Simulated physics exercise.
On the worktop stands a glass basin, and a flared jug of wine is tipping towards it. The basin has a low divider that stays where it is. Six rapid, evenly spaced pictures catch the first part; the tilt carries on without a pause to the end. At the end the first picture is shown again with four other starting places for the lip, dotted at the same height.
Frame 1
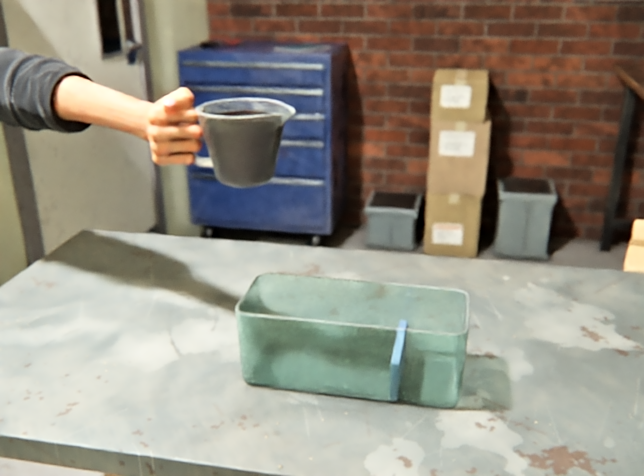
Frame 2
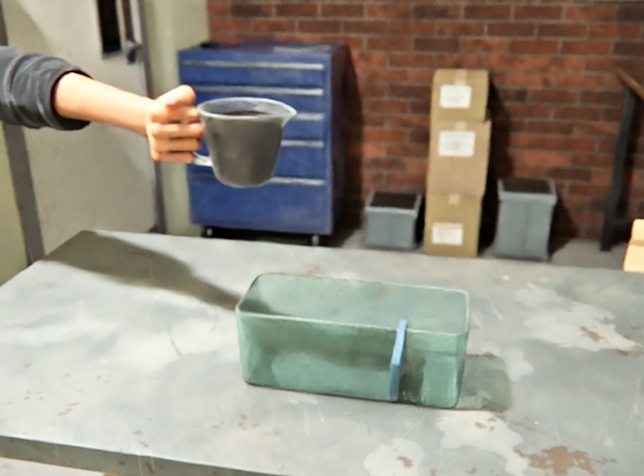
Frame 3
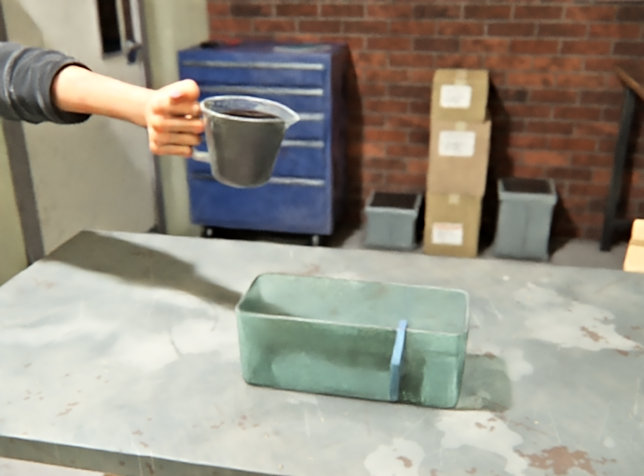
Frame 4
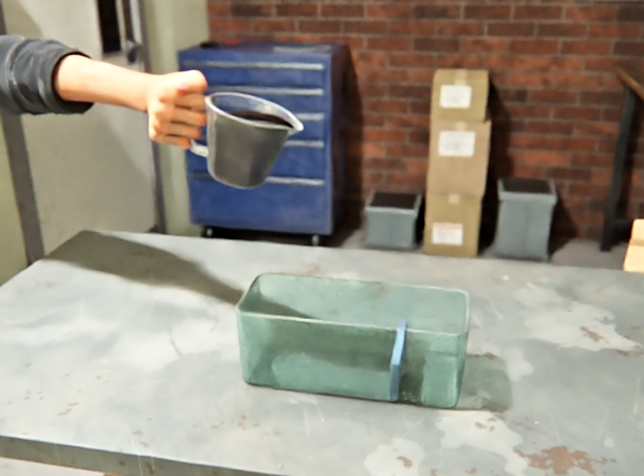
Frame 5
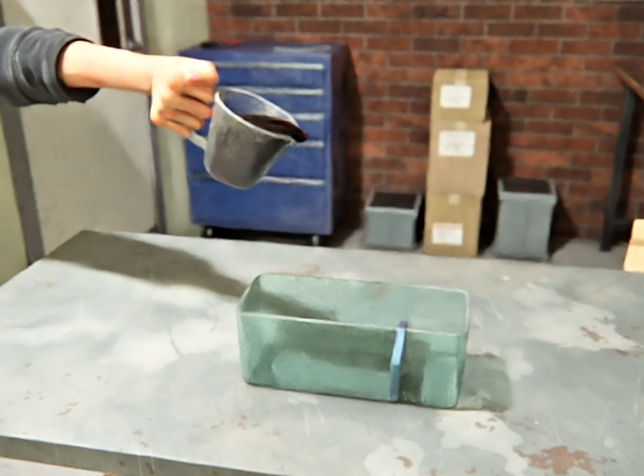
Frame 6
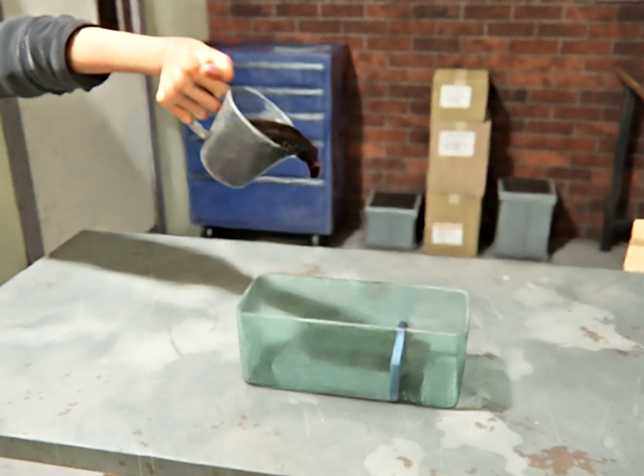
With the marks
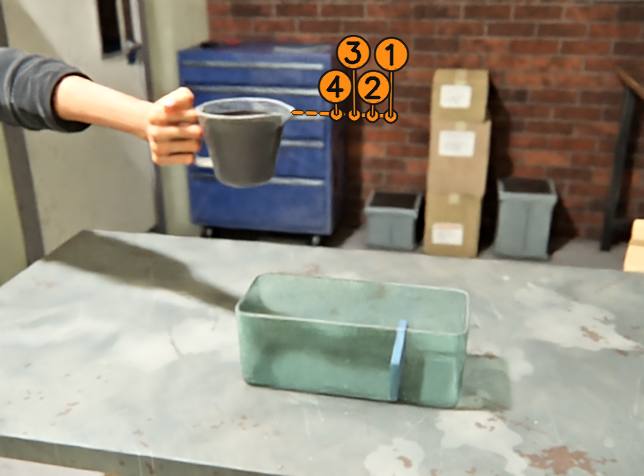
A hand tilts a jug above a glass basin, and dark liquid runs over its lip.
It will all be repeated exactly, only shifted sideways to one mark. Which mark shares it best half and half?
Choose 3.
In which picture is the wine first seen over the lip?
Picture 5.
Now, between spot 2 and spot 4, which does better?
That would be 2.
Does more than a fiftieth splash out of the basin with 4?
Yes.
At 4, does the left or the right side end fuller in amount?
The left side.
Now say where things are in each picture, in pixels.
Upright, lip at (293, 112); basin from (243, 379) to (460, 404); top of the wall at (400, 341); nothing has left yet, in the first frame.
Upright, lip at (294, 114); nothing has left yet, in the second frame.
Tipped about 7°, lip at (297, 119); nothing has left yet, in the third frame.
Tipped about 16°, lip at (301, 128); nothing has left yet, in the fourth frame.
Tipped about 28°, lip at (303, 141); wine is over the lip, down to (303, 141), in the fifth frame.
Tipped about 42°, lip at (303, 155); wine is over the lip, down to (315, 176), in the sixth frame.
In orange, 1 at (390, 116); 2 at (372, 115); 3 at (354, 114); 4 at (336, 114).
For spot 1, about 32 % ends left of the wall and 64 % right of it; 4 % is lost outside.
For spot 2, about 34 % ends left of the wall and 63 % right of it; 3 % is lost outside.
For spot 3, about 54 % ends left of the wall and 43 % right of it; 4 % is lost outside.
For spot 4, about 75 % ends left of the wall and 18 % right of it; 6 % is lost outside.
